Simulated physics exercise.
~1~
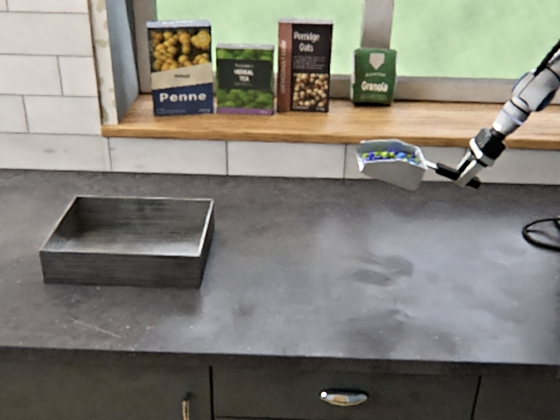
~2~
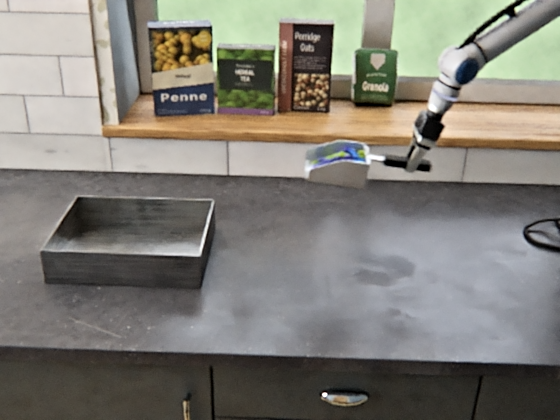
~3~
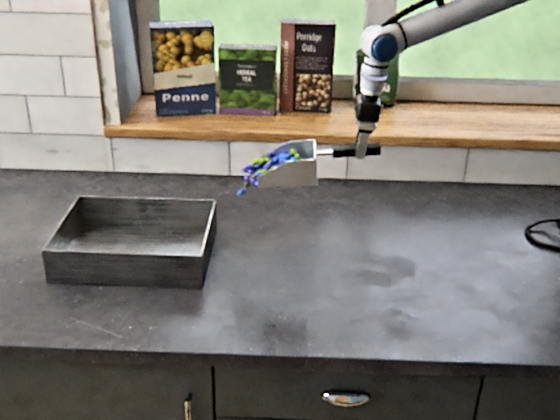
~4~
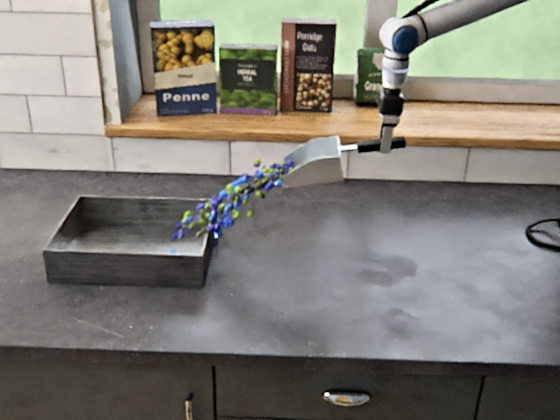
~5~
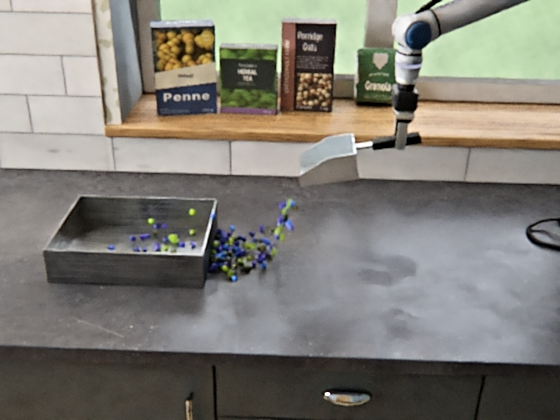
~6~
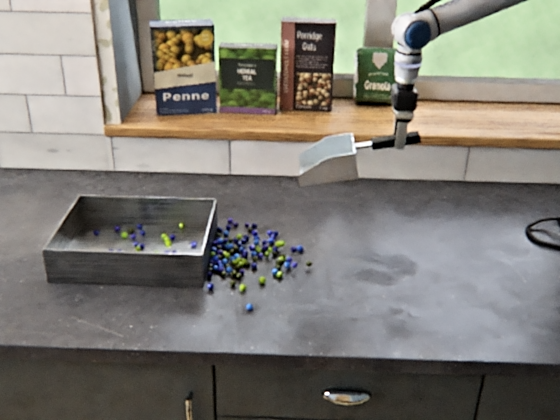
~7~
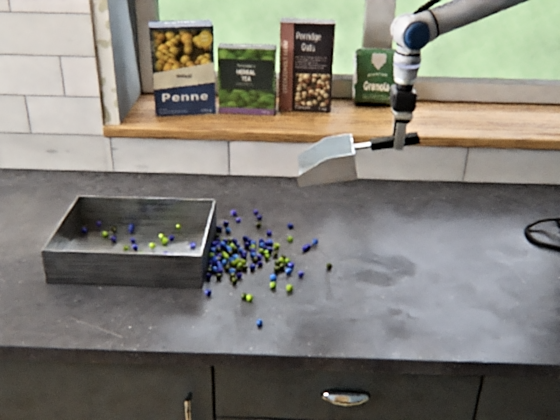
Robot arm tipping a scoop of blue and green sweets toward a dark tray, most spilling onto the grey counter beside it.
